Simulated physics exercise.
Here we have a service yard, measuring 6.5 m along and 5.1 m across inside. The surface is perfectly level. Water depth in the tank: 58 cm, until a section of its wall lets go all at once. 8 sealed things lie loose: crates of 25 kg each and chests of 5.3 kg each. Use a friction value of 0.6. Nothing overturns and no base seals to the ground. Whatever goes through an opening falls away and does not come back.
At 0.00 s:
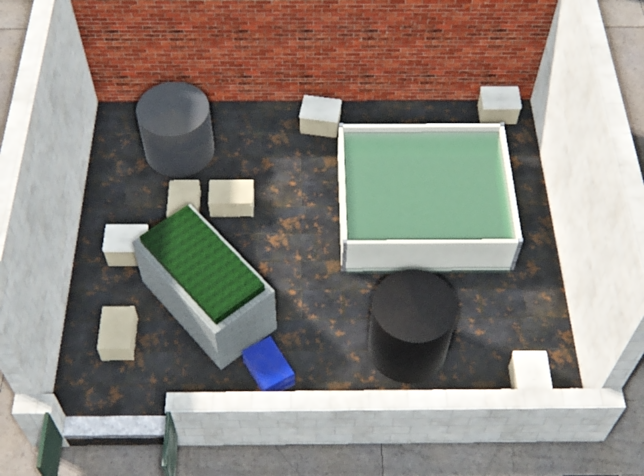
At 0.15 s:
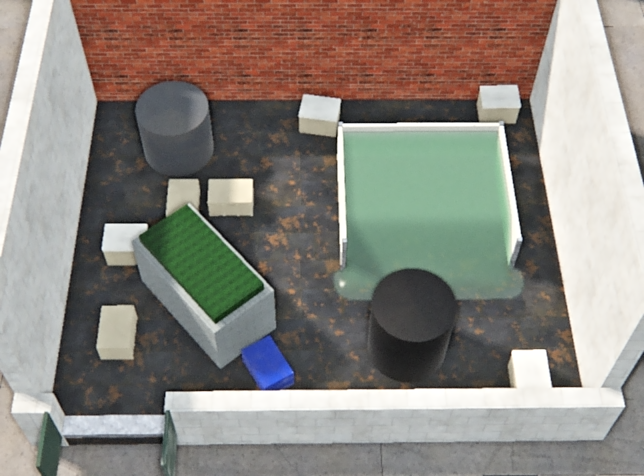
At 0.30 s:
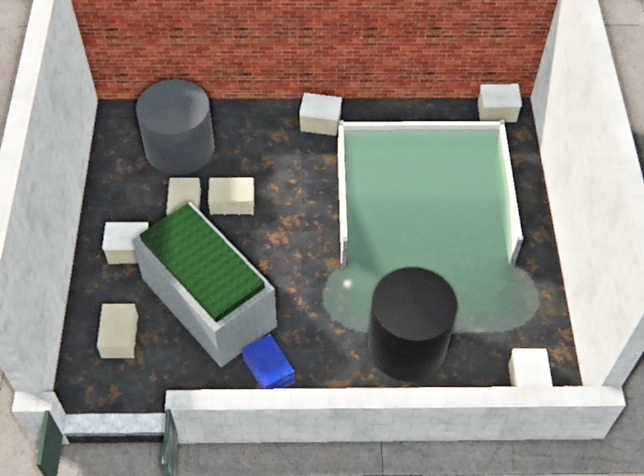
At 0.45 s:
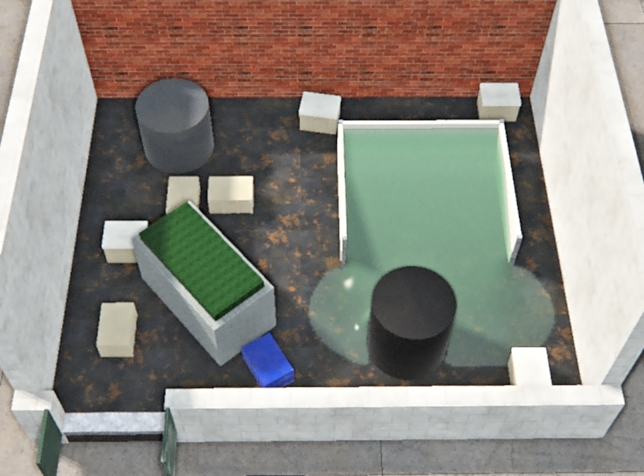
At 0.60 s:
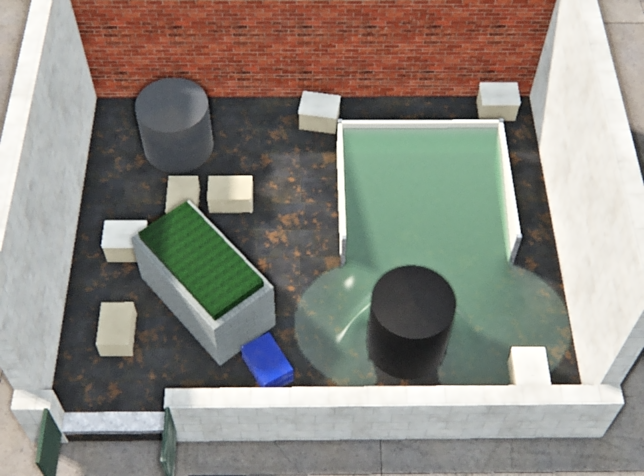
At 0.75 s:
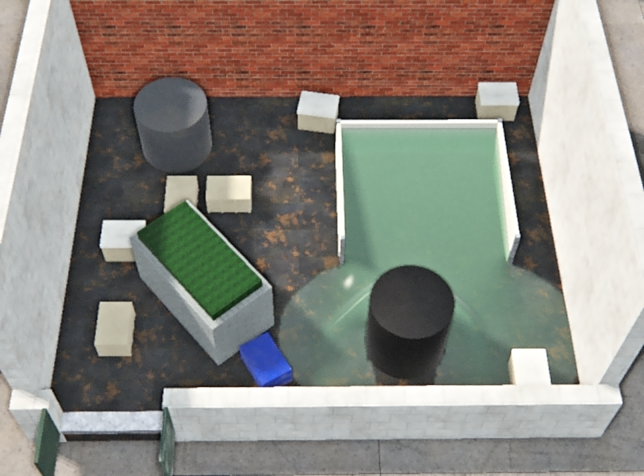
A walled yard holds a tank whose front side vanishes, and green water spreads around a dark cylinder.
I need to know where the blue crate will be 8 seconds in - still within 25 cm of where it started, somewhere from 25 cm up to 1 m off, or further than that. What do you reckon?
I would say it is up to 1 m off.
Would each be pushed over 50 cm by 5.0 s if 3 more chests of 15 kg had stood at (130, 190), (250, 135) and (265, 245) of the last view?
Within it, within it, beyond it.
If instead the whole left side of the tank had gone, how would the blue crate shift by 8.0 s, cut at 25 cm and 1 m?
In that case the blue crate barely shifts.
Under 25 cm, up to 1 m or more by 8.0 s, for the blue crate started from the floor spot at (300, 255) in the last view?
Short answer: It hardly moves.
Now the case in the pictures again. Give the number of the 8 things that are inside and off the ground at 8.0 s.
The count is 5.
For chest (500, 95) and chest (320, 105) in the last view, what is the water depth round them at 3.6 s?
First about 6 cm, second about 0 cm.
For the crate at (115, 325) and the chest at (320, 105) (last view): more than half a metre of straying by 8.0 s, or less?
Taking them in order: Fell shy and exceeded.
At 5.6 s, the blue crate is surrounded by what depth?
Around 8 cm.
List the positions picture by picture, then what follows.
The first picture shows the blue crate at (268, 362) rests on the ground; 4.2 m2 under water; 0 of 8 have shifted.
The second picture shows the blue crate at (267, 361) rests on the ground; water covers 5.3 m2; 0 of 8 have shifted.
The third picture shows the blue crate at (268, 360), on the bottom; water covers 6.5 m2; 0 of 8 have shifted.
The fourth picture shows the blue crate at (267, 359), on the bottom; 7.6 m2 under water; 0 of 8 have shifted.
The fifth picture shows the blue crate at (267, 358), on the bottom; water covers 8.9 m2; 0 of 8 have shifted.
The sixth picture shows the blue crate at (265, 358) rests on the ground; 10.0 m2 under water; 0 of 8 have shifted.
After 1.6 s the blue crate is near (229, 373), 0.5 m from its start, aground; 0 of 8 are out; 1 afloat.
After 3.6 s the blue crate is near (228, 371), 0.5 m from its start, aground; 0 of 8 are out; 1 afloat.
After 5.6 s the blue crate is near (229, 373), 0.5 m from its start, aground; 0 of 8 are out; 4 afloat.
After 8.0 s the blue crate is near (229, 373), 0.5 m from its start, aground; 0 of 8 are out; 5 afloat.
